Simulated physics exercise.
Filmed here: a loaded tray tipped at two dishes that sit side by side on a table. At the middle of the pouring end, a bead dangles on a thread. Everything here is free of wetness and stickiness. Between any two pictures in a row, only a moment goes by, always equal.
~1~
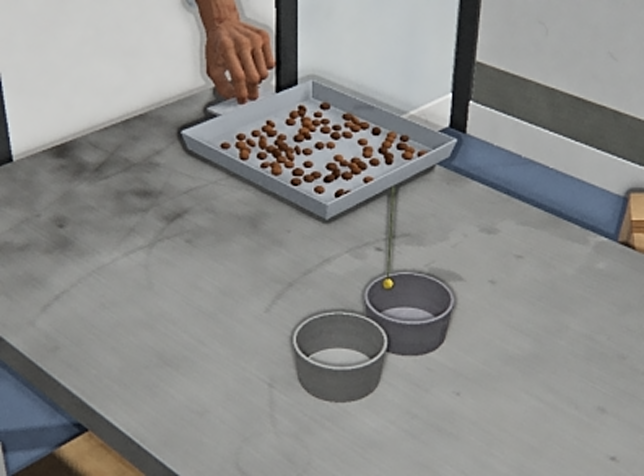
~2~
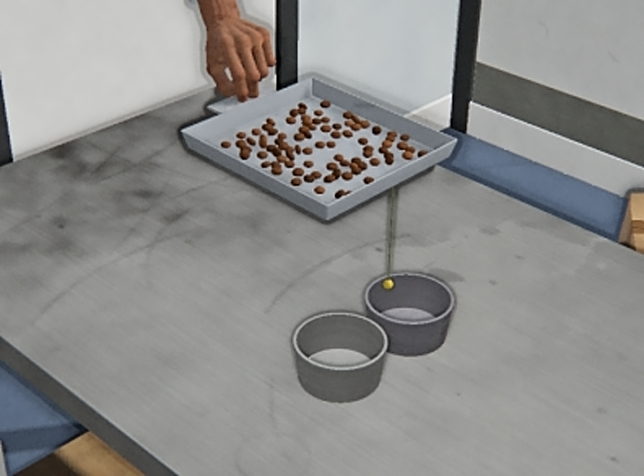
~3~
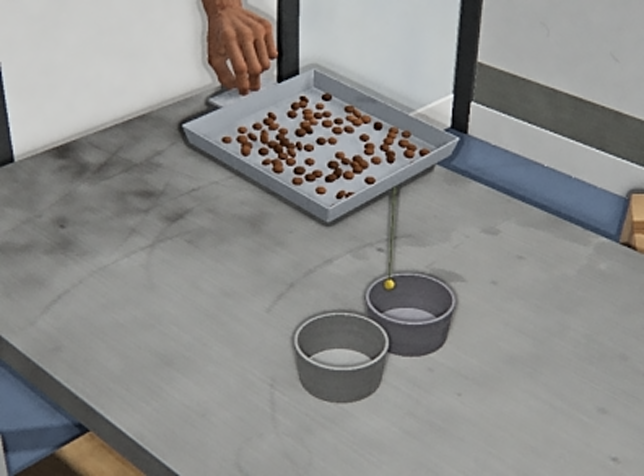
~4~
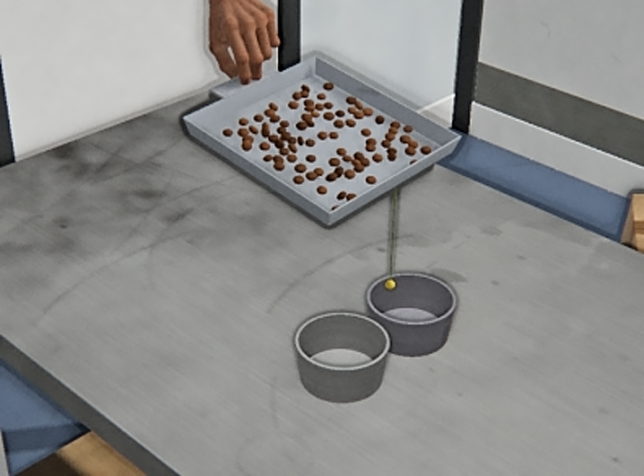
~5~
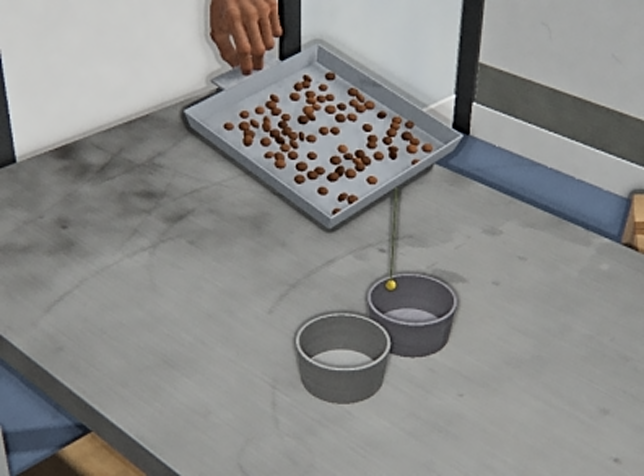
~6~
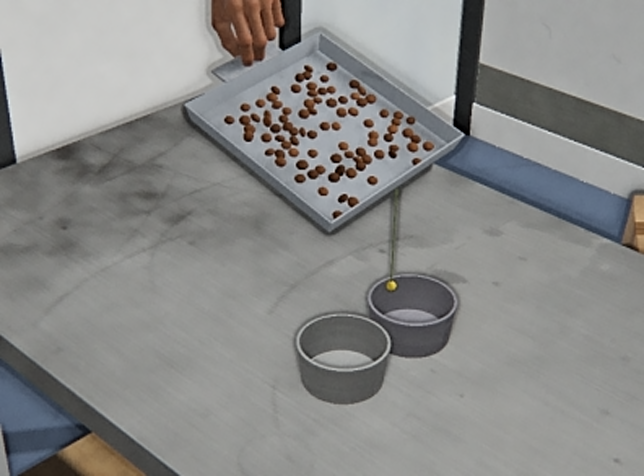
At the start, a hand is at the back of a gray tray scattered with small brown pieces, held level above two round dishes on a gray table, a yellow bead hanging from its front edge. Then the tray's back rises steadily and its pouring edge slants lower at the left corner, while the pieces barely shift.
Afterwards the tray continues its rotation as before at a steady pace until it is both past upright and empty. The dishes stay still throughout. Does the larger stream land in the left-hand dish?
Yes.
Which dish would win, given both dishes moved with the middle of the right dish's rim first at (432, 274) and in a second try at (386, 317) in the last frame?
Note: Try one - the dish on the left side; try two - the dish on the right side.
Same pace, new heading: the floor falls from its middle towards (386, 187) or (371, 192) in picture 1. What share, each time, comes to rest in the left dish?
First case around 20 per cent, second case 60 per cent.
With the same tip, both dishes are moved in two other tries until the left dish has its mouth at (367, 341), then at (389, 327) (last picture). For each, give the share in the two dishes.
First case: Some 80 %; second case: Some 40 %.
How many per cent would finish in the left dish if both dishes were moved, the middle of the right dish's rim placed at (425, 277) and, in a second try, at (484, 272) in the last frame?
Some 70 percent in the first case, 0 percent in the second.
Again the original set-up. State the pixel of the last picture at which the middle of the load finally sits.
About (341, 369).
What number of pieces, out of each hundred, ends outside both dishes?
Result: Near 10 % of the load.
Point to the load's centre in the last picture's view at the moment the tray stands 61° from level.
Load centre: Approx. (349, 194).
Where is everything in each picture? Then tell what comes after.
In the first picture, corners of the pouring end near (327, 201) and (450, 139), level; middle of the load near (320, 146), bits of dog kibble; left dish near (373, 374); right dish near (441, 330); bead on its thread near (388, 284).
In the second picture, corners of the pouring end near (327, 202) and (450, 139), level; middle of the load near (320, 145).
In the third picture, corners of the pouring end near (329, 205) and (452, 138), tipped barely, lowest at the left corner; middle of the load near (321, 141).
In the fourth picture, corners of the pouring end near (330, 208) and (454, 136), tipped a little, lowest at the left corner; middle of the load near (323, 136).
In the fifth picture, corners of the pouring end near (331, 213) and (456, 135), tipped a little, lowest at the left corner; middle of the load near (324, 131).
In the sixth picture, corners of the pouring end near (331, 217) and (457, 134), tipped clearly, lowest at the left corner; middle of the load near (325, 126); left dish near (376, 376); right dish near (445, 331).
Shortly afterwards, tray tipped steeply; all but a few on the tray; only a few in the air.
Next, tray tipped right over; near half on the tray; near a quarter in the left dish; only a few in the right dish; near a quarter in the air.
Some moments later, tray tipped past a quarter turn; all but a few in the left dish; only a few in the right dish; a little outside both.
In the end, tray tipped past a quarter turn; all but a few in the left dish; only a few in the right dish; a little outside both.
